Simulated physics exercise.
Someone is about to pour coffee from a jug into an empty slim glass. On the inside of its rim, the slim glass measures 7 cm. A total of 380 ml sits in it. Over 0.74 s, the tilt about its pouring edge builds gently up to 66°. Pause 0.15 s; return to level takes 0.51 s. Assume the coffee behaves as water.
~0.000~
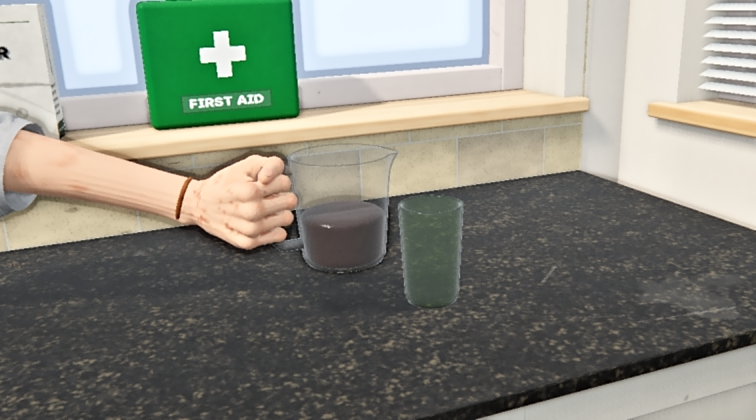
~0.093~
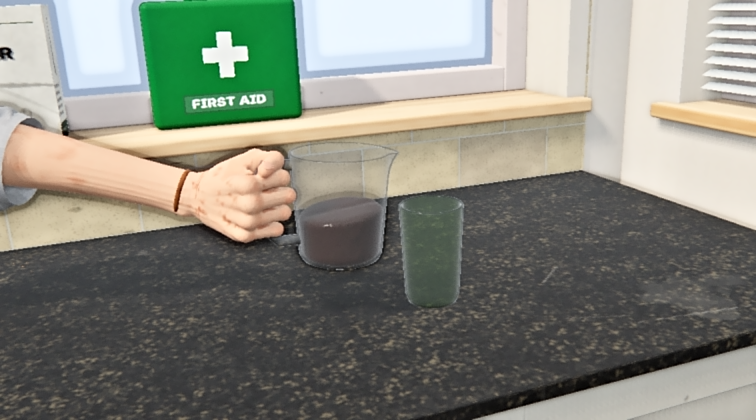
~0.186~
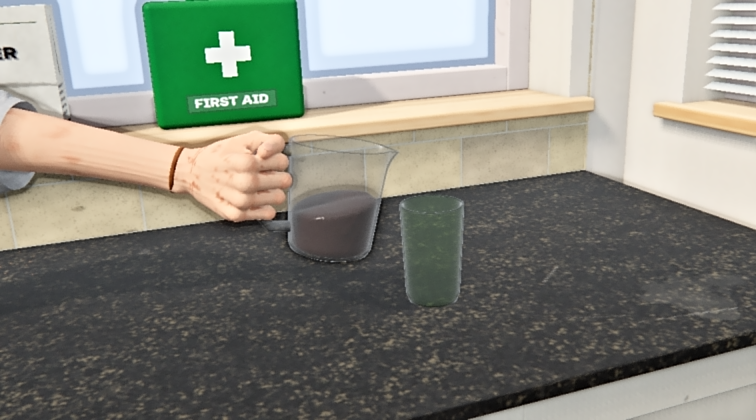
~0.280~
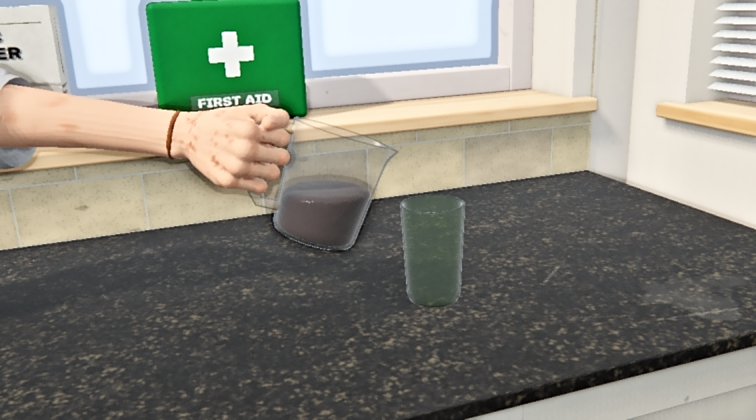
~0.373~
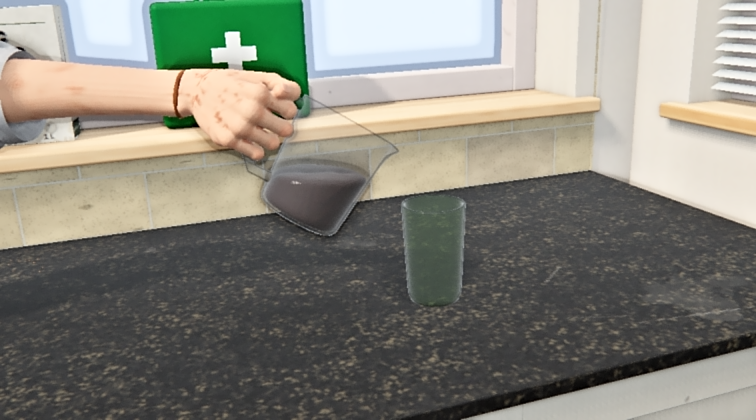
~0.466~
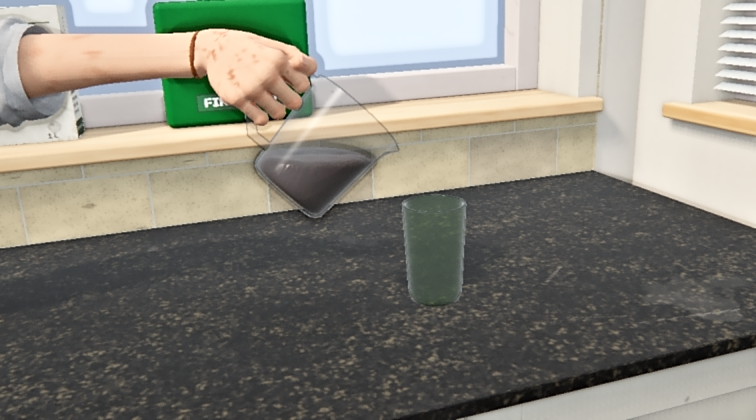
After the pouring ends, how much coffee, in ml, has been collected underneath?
About 120 ml.
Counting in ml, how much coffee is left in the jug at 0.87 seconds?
About 290 ml.
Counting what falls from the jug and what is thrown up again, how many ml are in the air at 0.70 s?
20 ml.
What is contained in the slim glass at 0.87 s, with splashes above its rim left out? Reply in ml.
Near 40 ml, more or less.
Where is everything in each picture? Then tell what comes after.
In the first frame, tilt 0°; pouring edge (397, 149); surface from (308, 215) to (369, 206); the slim glass's rim runs from (402, 210) to (458, 202).
In the second frame, tilt 3°; pouring edge (397, 150); surface from (310, 216) to (368, 201).
In the third frame, tilt 10°; pouring edge (397, 150); surface from (301, 209) to (363, 194).
In the fourth frame, tilt 21°; pouring edge (398, 150); surface from (285, 193) to (356, 187).
In the fifth frame, tilt 33°; pouring edge (398, 150); surface from (274, 176) to (354, 173).
In the sixth frame, tilt 46°; pouring edge (398, 150); surface from (270, 156) to (359, 156).
After 0.70 s the tilt is 66° and the slim glass has 0 ml, the jug 355 ml, and 0 ml is on the work surface.
After 0.87 s the tilt is 66° and the slim glass has 40 ml, the jug 290 ml, and 0 ml is on the work surface.
After 1.05 s the tilt is 51° and the slim glass has 105 ml, the jug 255 ml, and 0 ml is on the work surface.
After 1.25 s the tilt is 14° and the slim glass has 125 ml, the jug 250 ml, and 0 ml is on the work surface.
In the end the slim glass has 125 ml, the jug 250 ml, and 0 ml is on the work surface.
